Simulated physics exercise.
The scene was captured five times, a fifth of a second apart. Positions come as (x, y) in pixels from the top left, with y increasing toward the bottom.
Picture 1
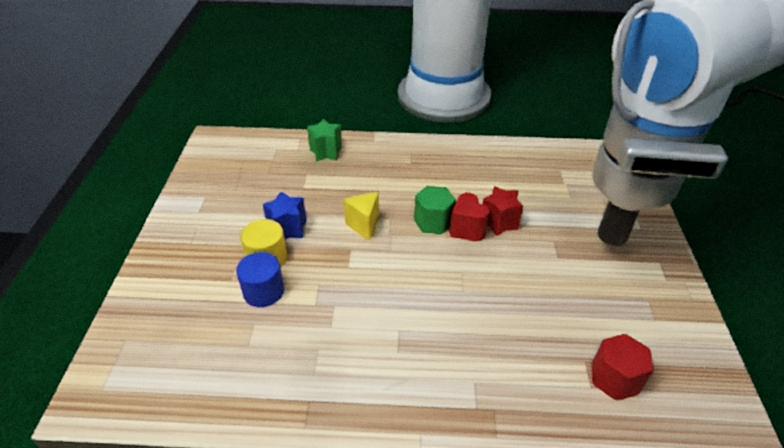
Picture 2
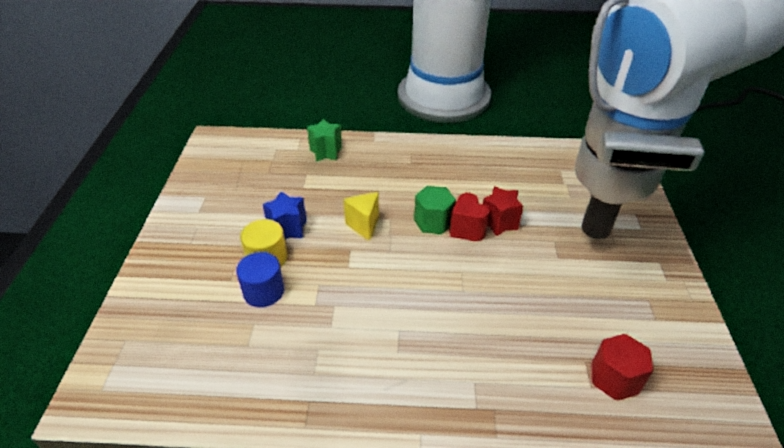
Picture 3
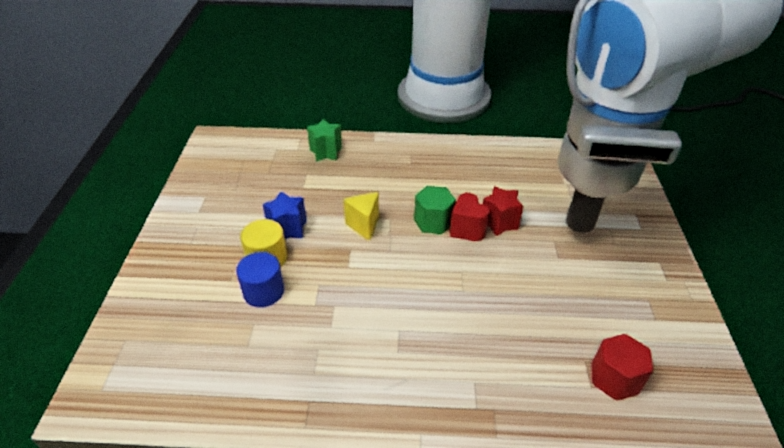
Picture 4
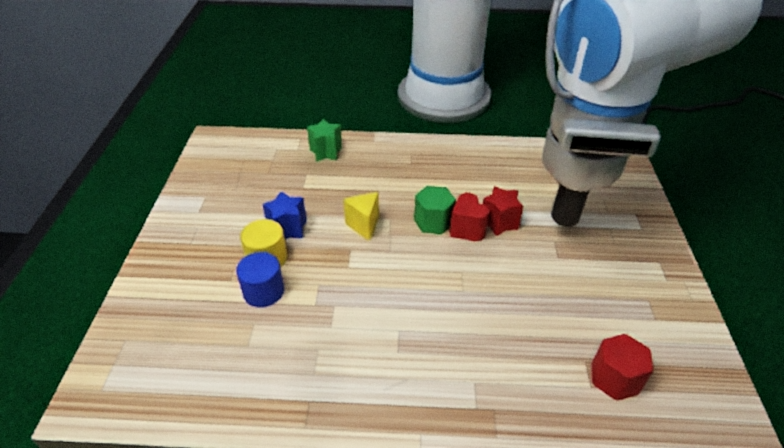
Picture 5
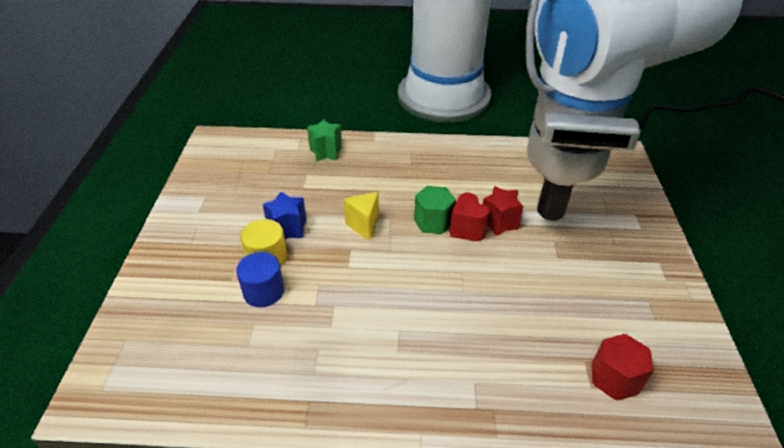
To begin with, a robot arm holds its dark peg near the right side of a wooden board scattered with red, green, blue and yellow blocks. The arm then moves the peg steadily left and slightly toward the back, nearing the red star, while all the blocks stay still.
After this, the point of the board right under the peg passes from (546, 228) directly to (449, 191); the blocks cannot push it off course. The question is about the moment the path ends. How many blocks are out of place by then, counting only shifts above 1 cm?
Three or more blocks.
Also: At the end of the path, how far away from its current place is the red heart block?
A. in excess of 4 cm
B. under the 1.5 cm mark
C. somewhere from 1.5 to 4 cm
I'll go with C - somewhere from 1.5 to 4 cm.
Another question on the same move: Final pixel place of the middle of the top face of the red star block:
About (456, 188).
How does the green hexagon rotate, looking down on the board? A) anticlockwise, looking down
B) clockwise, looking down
B
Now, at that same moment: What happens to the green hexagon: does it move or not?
At the end of the path, the green hexagon has moved off its old spot.
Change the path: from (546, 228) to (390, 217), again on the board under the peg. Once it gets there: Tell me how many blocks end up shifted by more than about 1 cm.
My forecast: 3 or more.
On the path given first. One third of the way, peg at (515, 200); green hexagon at (430, 197); red heart block at (466, 205), turned 20° anticlockwise; red star block at (490, 194).
Two thirds of the way, peg at (482, 188); green hexagon at (417, 200), turned 40° clockwise; red heart block at (454, 209), turned 55° anticlockwise; red star block at (465, 191), turned 40° anticlockwise.
At the end, peg at (451, 176); green hexagon at (416, 200), turned 45° clockwise; red heart block at (453, 210), turned 60° anticlockwise; red star block at (456, 188), turned 70° anticlockwise.
